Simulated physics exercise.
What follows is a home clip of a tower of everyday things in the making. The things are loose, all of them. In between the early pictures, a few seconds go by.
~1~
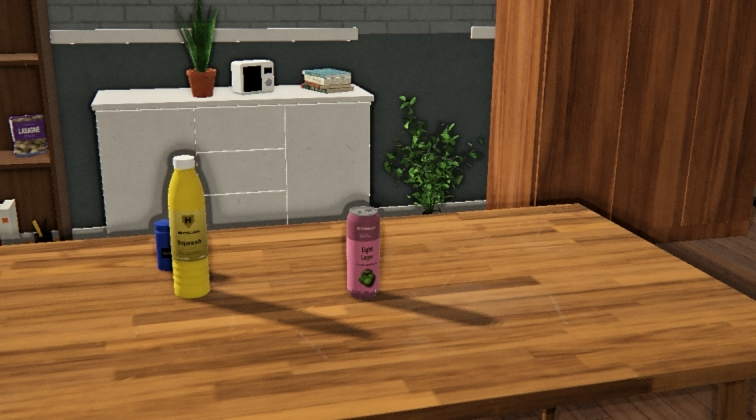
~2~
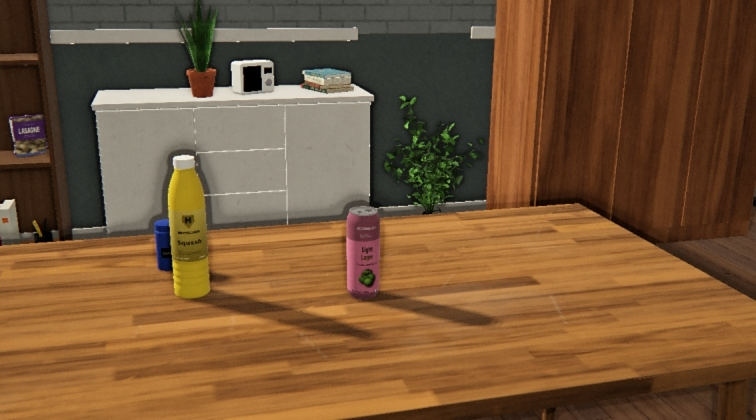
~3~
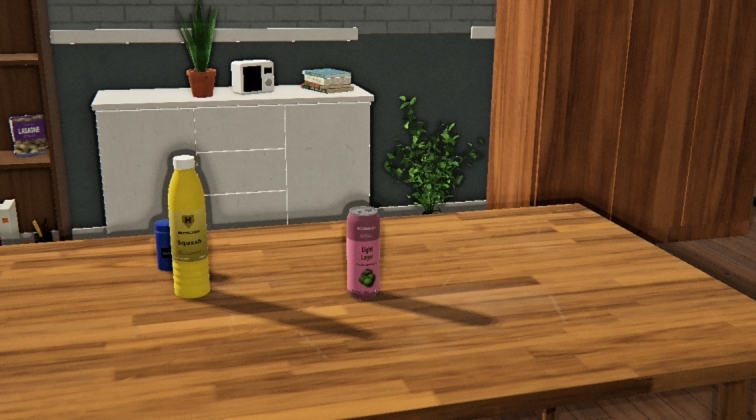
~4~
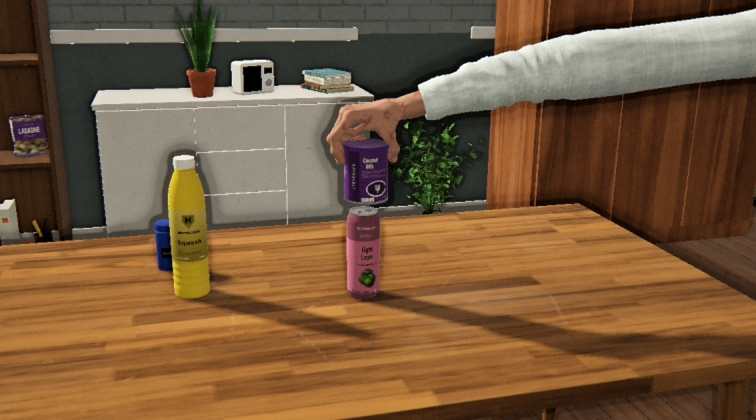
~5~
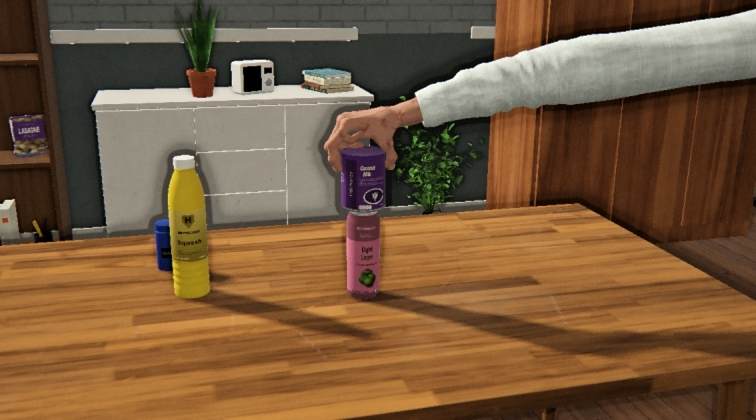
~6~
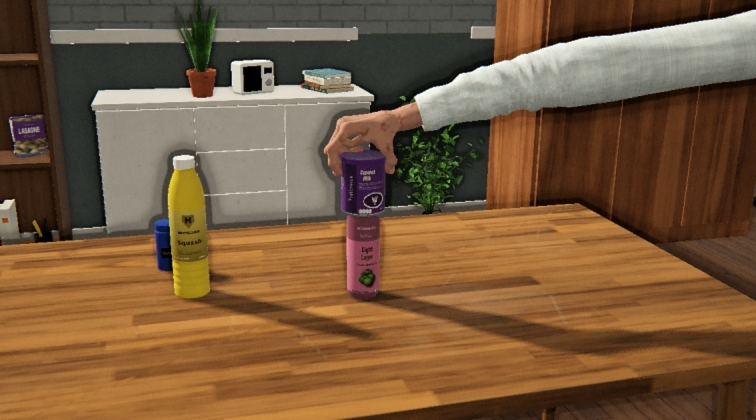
In this clip, a yellow bottle, a blue container and a pink can stand on a wooden table, then a hand reaches in from the right and lowers a purple pot onto the pink can, keeping hold of it.
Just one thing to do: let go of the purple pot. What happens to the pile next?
None of it tumbles.
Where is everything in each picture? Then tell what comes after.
The last thing is not in view yet; pink can (363, 253), in the first frame.
The last thing is not in view yet; yellow bottle (188, 227), in the second frame.
The last thing is not in view yet; blue shaker (168, 245), in the third frame.
Coming down; purple pot (366, 171); pink can (363, 253), in the fourth frame.
Coming down; purple pot (363, 179); yellow bottle (188, 227), in the fifth frame.
Set down, still held; purple pot (363, 183); blue shaker (168, 245), in the sixth frame.
Then, 0.20 s later than the last frame, all is still.
Then, 0.60 s later than the last frame, purple pot resting near (363, 183).
When it is over, all 4 as before. End places, in pixels of the last picture, purple pot near (363, 183). The pile holds.
